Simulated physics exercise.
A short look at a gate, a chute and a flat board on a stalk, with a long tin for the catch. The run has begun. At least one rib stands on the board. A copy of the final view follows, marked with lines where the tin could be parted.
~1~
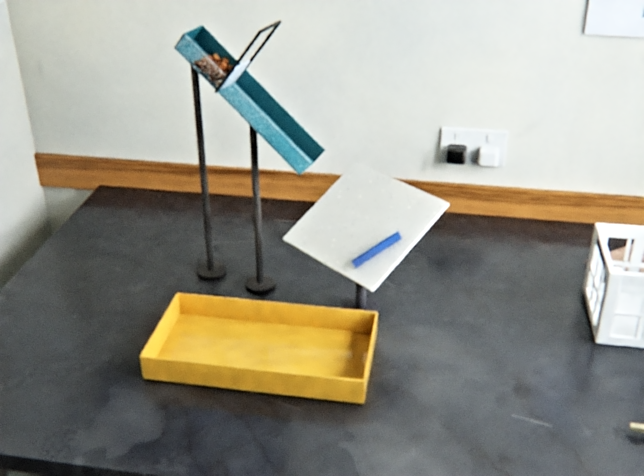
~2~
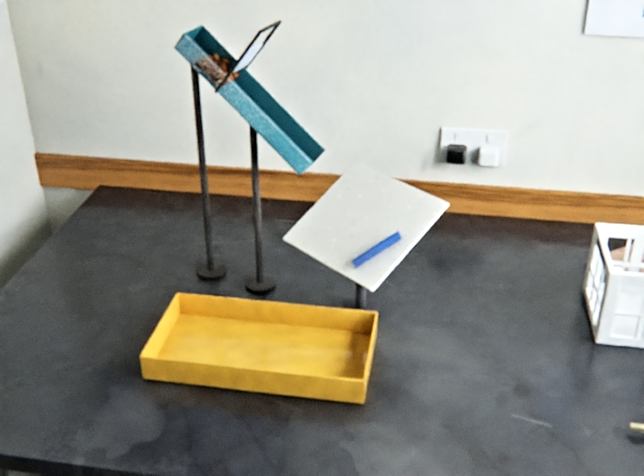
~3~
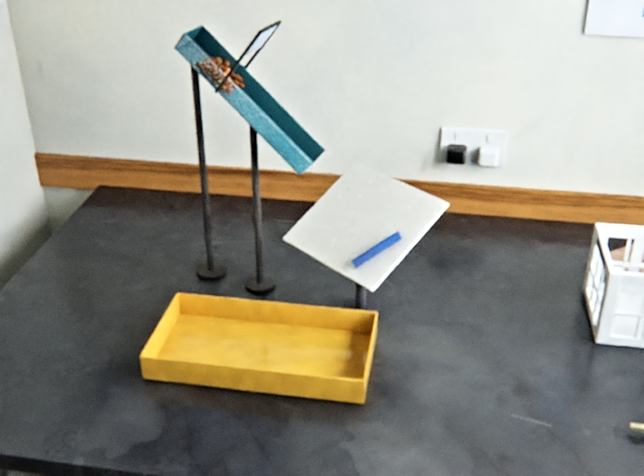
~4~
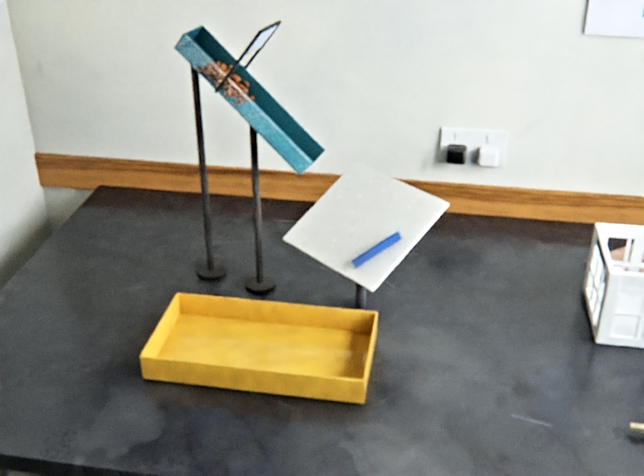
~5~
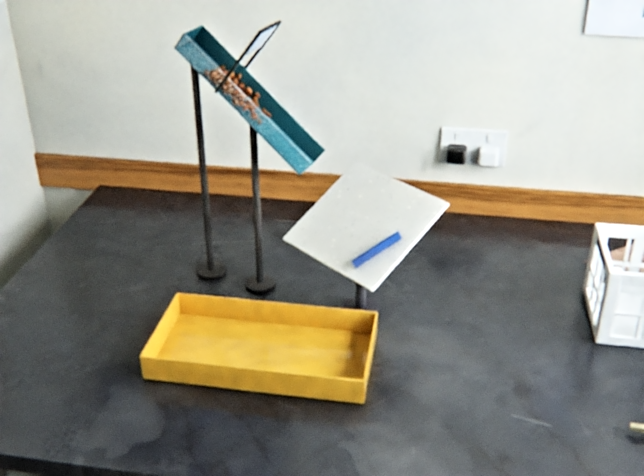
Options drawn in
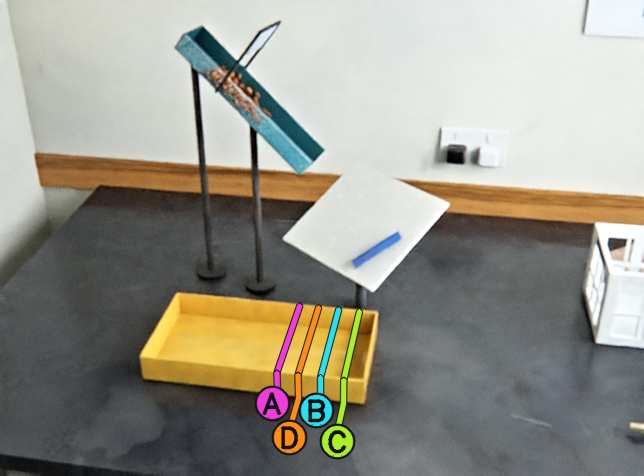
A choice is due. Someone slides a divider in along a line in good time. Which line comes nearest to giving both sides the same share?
The answer is line D.
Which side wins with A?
The right side.
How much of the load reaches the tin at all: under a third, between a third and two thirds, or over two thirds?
Over two thirds.
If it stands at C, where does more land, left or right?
The left side.
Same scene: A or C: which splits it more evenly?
A.
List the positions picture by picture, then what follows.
In the first picture, load behind the gate (222, 69), bits of dog kibble; lip of the chute (307, 169), sloping fairly steeply.
In the second picture, middle of the board (363, 221), tilted fairly steeply; middle of its low edge (325, 263); of its high edge (400, 181).
In the third picture, front corners of the tin (140, 356) and (364, 381), empty; front of the load (241, 86).
In the fourth picture, middle of the load (223, 81); its front (252, 98), roughly a quarter of the way to the lip; rib from (398, 232) to (352, 262).
In the fifth picture, middle of the load (230, 88); its front (268, 115), roughly half of the way to the lip.
On the marked copy, line A crosses the front rim at (277, 371); line B crosses the front rim at (320, 376); line C crosses the front rim at (344, 379); line D crosses the front rim at (298, 374).
With A, of what is caught, about a tenth on the left of the divider, the larger part on the right.
With B, of what is caught, almost all on the left of the divider, about a tenth on the right.
With C, of what is caught, every piece on the left of the divider, not one piece on the right.
With D, of what is caught, roughly half on the left of the divider, roughly half on the right.
